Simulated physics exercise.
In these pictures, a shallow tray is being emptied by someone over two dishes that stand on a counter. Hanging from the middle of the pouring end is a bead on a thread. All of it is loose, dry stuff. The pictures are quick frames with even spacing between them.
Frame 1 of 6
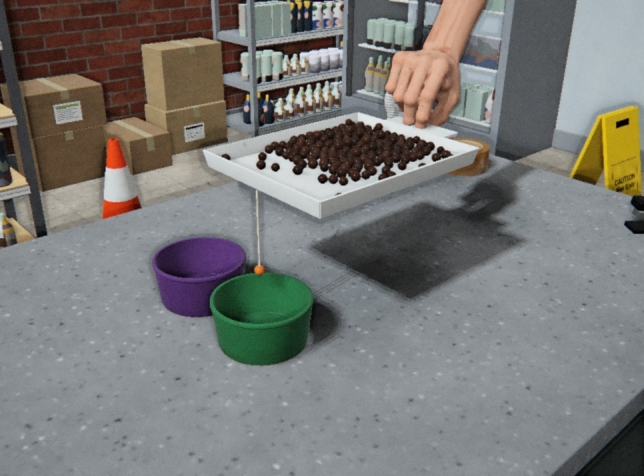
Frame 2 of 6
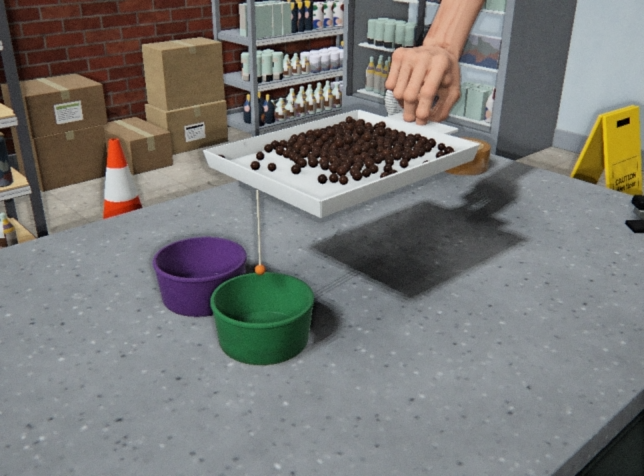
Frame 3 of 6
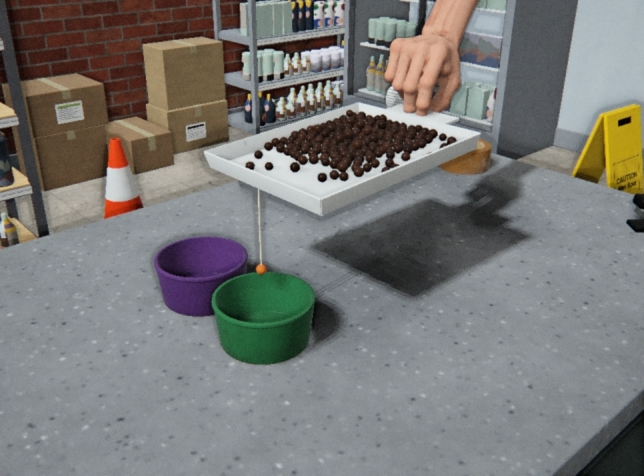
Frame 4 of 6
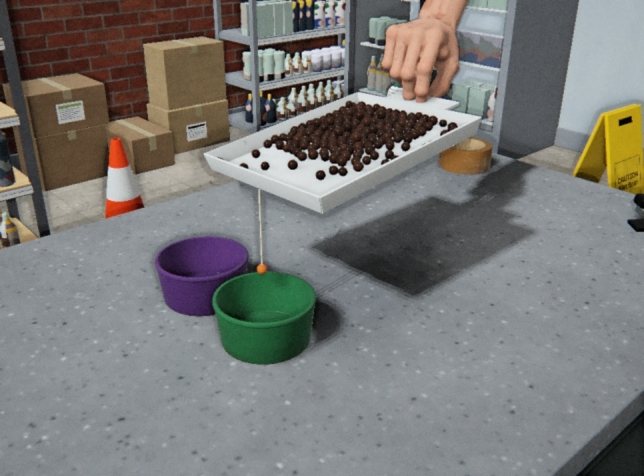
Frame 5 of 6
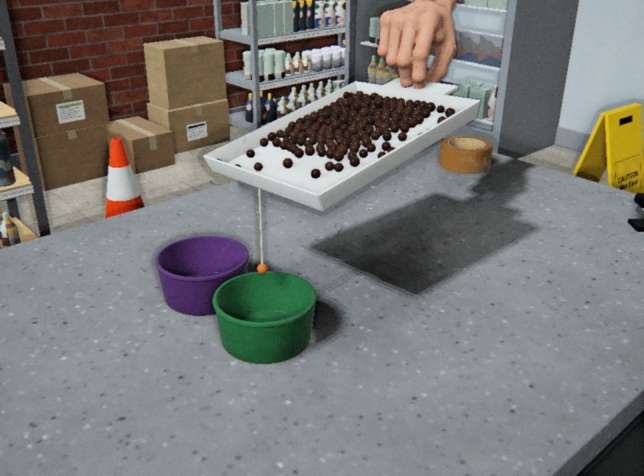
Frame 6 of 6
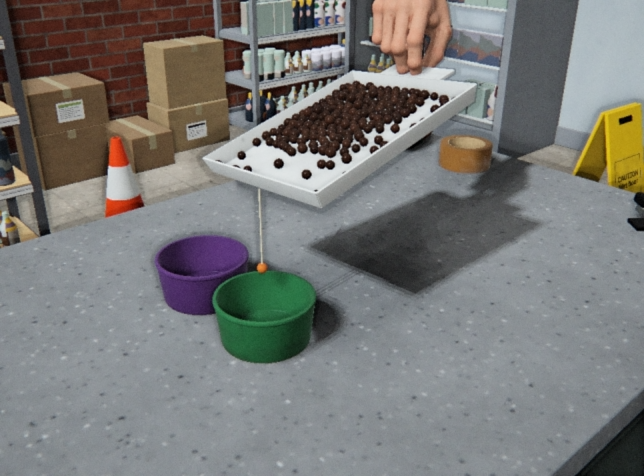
We see a hand holding a white tray of dark brown balls above a purple dish and a green dish on a grey counter; the hand gradually raises the tray's far end, and the balls shift slightly across its surface.
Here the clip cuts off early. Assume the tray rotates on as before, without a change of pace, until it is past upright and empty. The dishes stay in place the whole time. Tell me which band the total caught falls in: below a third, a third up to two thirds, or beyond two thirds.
The catch works out at greater than two thirds of everything on the tray.
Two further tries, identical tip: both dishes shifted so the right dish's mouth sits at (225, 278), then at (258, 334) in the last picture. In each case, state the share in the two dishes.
Roughly 70 % and 50 %.
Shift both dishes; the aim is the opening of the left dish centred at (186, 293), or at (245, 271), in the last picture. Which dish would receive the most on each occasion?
Outcome A - the left-side one; outcome B - the left-side one.
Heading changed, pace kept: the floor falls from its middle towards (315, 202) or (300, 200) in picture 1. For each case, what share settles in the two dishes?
So it's 20 percent with the first slope and 30 percent with the other.
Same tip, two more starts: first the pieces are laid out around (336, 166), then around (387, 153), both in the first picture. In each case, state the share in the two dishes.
Estimates in order: 70 percent, 70 percent.
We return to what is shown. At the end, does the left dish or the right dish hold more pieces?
Observation: The left-placed dish is the fuller of the two.
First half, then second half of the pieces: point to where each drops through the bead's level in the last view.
Points: About (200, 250), then about (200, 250).
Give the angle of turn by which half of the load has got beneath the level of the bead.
Near 85 degrees.
Soon, tray tipped steeply; most on the tray; a small part in the left dish; a stray few outside both; a small part in the air.
A while on, tray tipped right over; a small part on the tray; a small part in the right dish; about half in the left dish; a small part outside both; a small part in the air.
Towards the end, tray tipped past a quarter turn; a small part in the right dish; about two thirds in the left dish; about a quarter outside both.
Finally, tray tipped past a quarter turn; a small part in the right dish; about two thirds in the left dish; about a quarter outside both.
